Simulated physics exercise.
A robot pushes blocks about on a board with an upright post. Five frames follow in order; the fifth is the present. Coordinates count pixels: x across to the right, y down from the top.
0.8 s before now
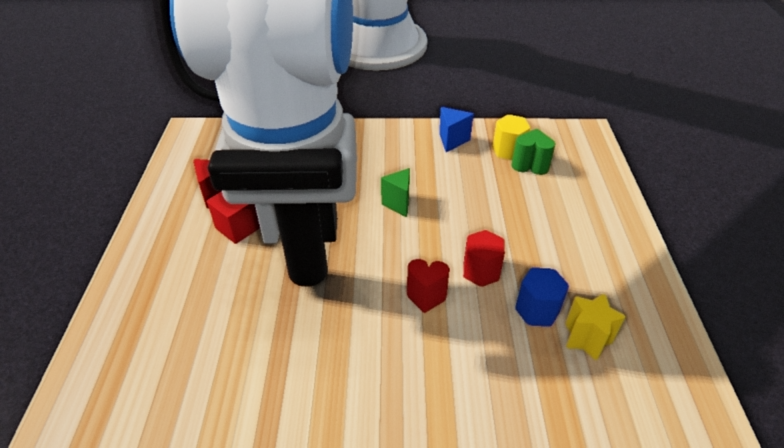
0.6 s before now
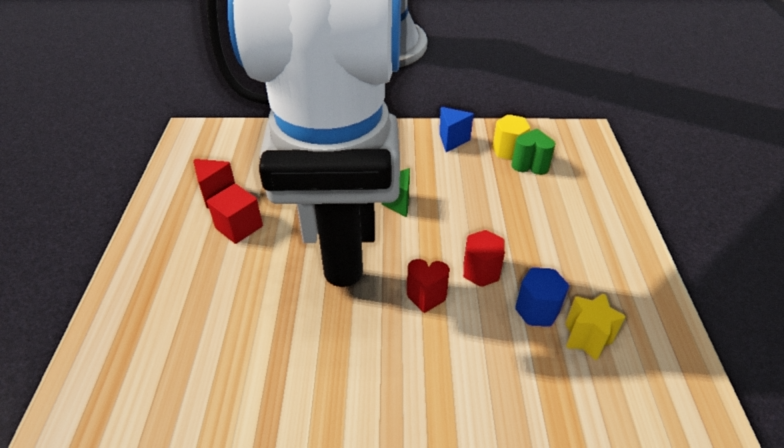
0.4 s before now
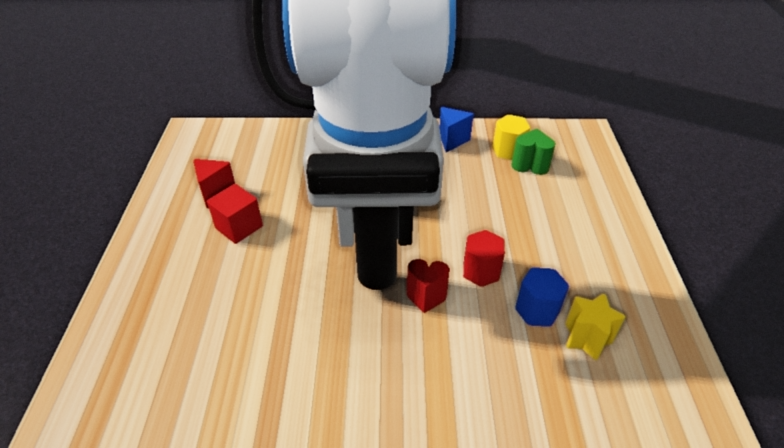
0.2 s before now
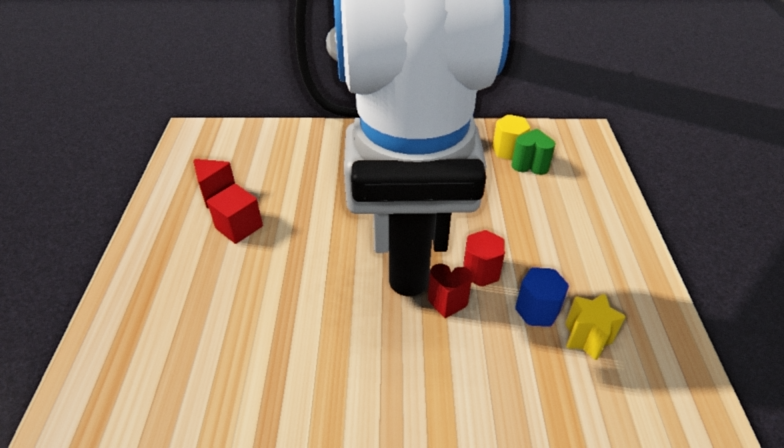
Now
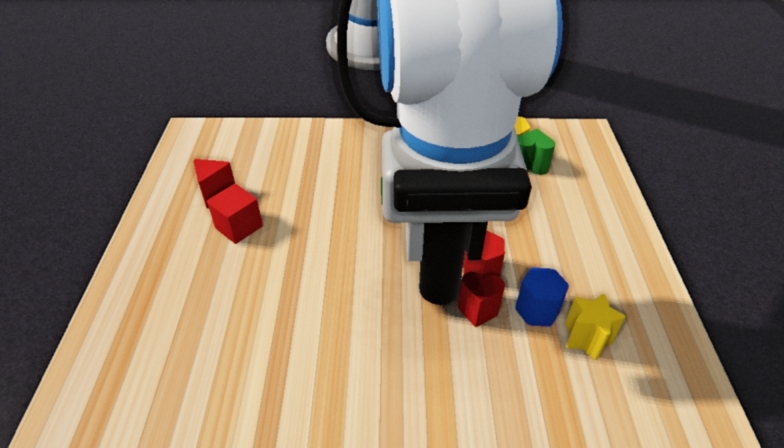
A white robot arm with blue bands and a black upright post stands over a striped wooden board on a dark floor, seen from above by a still camera. Red blocks sit at left, a red heart, red and blue hexagonal blocks and a yellow star at right, with green, blue and yellow blocks behind. The arm slides the post rightward, reaches the heart and pushes it right, close to the red hexagonal block.
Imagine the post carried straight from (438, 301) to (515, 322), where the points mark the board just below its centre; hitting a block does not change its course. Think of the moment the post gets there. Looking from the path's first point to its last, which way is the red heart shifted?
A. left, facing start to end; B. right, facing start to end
I choose B.
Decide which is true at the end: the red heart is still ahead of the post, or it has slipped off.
I'm fairly sure the red heart rides along ahead of the post to the very end.
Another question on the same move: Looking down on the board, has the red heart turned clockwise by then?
That would be a yes.
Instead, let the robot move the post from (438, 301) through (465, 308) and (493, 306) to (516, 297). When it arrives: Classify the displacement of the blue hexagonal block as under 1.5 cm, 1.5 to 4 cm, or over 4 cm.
Net shift: 1.5 to 4 cm.
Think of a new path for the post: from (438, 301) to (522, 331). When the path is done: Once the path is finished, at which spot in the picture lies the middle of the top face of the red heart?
So, by the moment the path ends, you'll find the top centre of the red heart at (572, 323).
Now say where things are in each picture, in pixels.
The first picture shows lower end of the post at (308, 272), tops of blocks, red heart at (428, 270), red hexagonal block at (486, 244), blue hexagonal block at (546, 283), yellow star block at (598, 312).
The second picture shows post at (344, 272), blocks as before.
The third picture shows post at (377, 275), blocks as before.
The fourth picture shows post at (409, 281), red heart at (451, 275).
The fifth picture shows post at (439, 289), red heart at (483, 284), red hexagonal block at (486, 244), blue hexagonal block at (546, 283), yellow star block at (598, 312).
What follows on the original path. Halfway along, post at (479, 300); red heart at (525, 299); blue hexagonal block at (557, 283), turned 15° anticlockwise.
At the end, post at (518, 311); red heart at (561, 318), turned 40° clockwise; red hexagonal block not moved; blue hexagonal block at (561, 282), turned 25° anticlockwise; yellow star block at (603, 315).
